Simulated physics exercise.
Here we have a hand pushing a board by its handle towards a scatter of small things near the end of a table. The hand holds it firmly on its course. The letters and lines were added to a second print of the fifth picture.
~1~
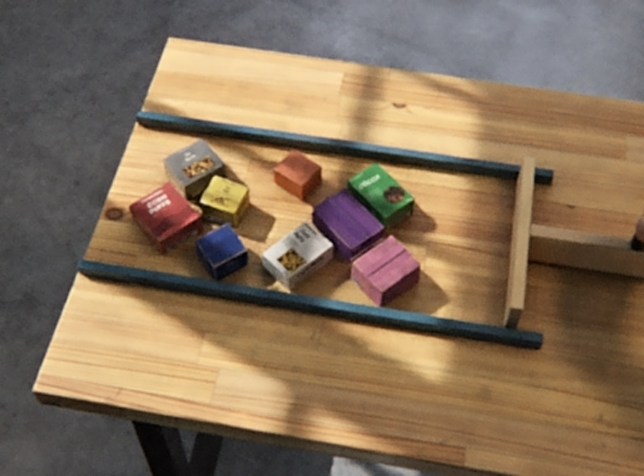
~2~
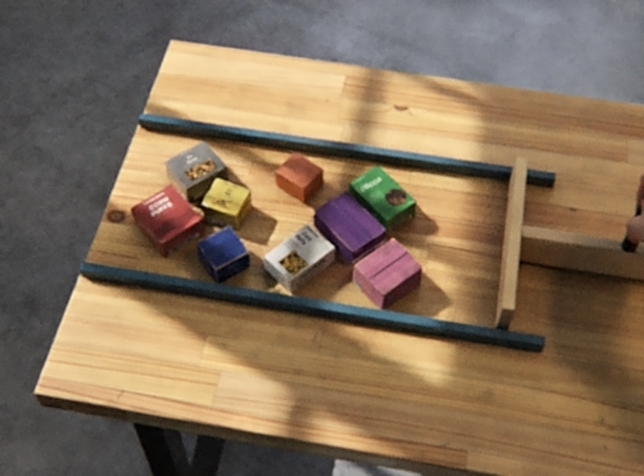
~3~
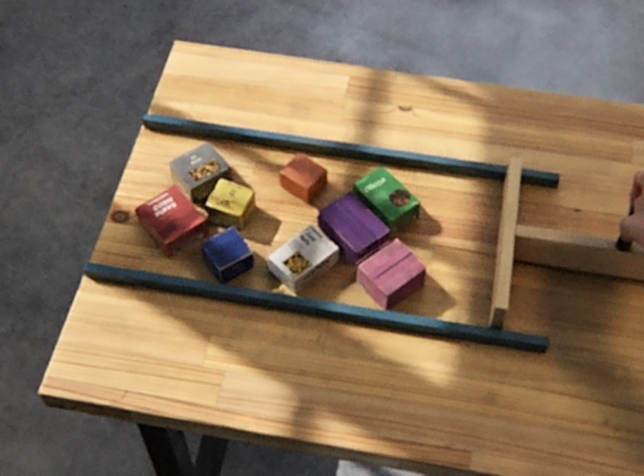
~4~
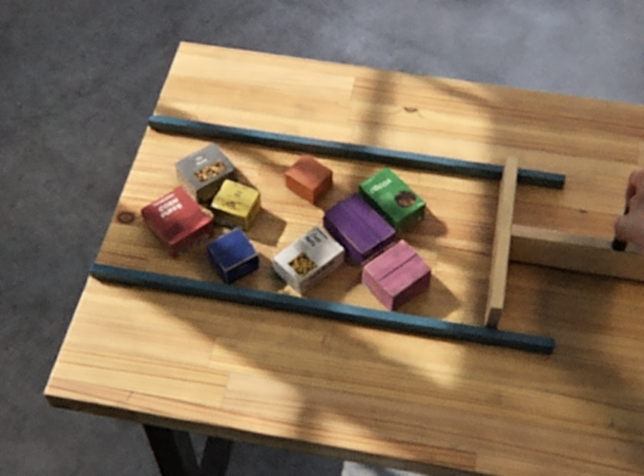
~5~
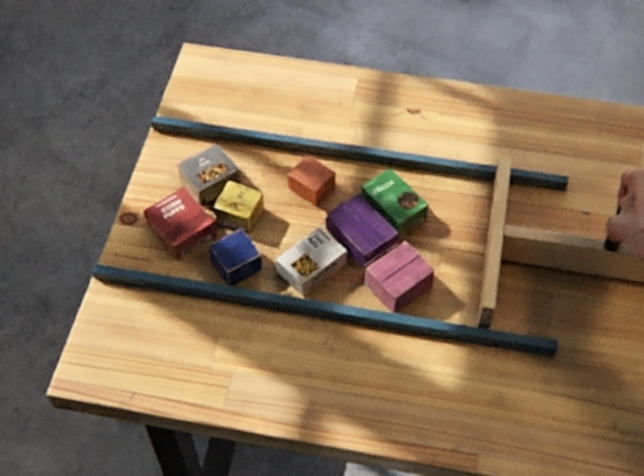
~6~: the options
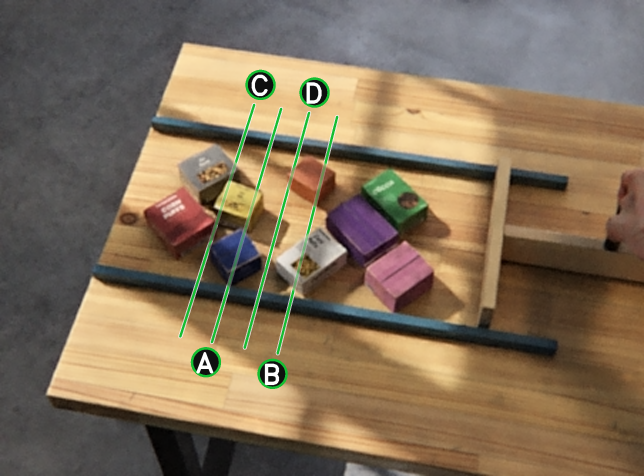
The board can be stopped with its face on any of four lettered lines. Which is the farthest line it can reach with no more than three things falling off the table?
The farthest such stop is C.
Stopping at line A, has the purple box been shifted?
Yes.
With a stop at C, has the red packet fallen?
Yes.
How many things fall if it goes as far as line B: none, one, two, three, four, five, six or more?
The count is none.
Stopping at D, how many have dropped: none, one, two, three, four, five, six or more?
The count is none.
On the copy, A at (249, 216); B at (310, 225); C at (220, 211); D at (280, 220).
On C. First, board (397, 213); pink box (347, 274); white packet (302, 262).
Then, board (298, 198); red packet (163, 212); grey packet (198, 164).
Finally, board (222, 186); blue box over the edge; red packet over the edge; three fallen.
By contrast, A is within the limit but short; B is within the limit but short; D is within the limit but short.
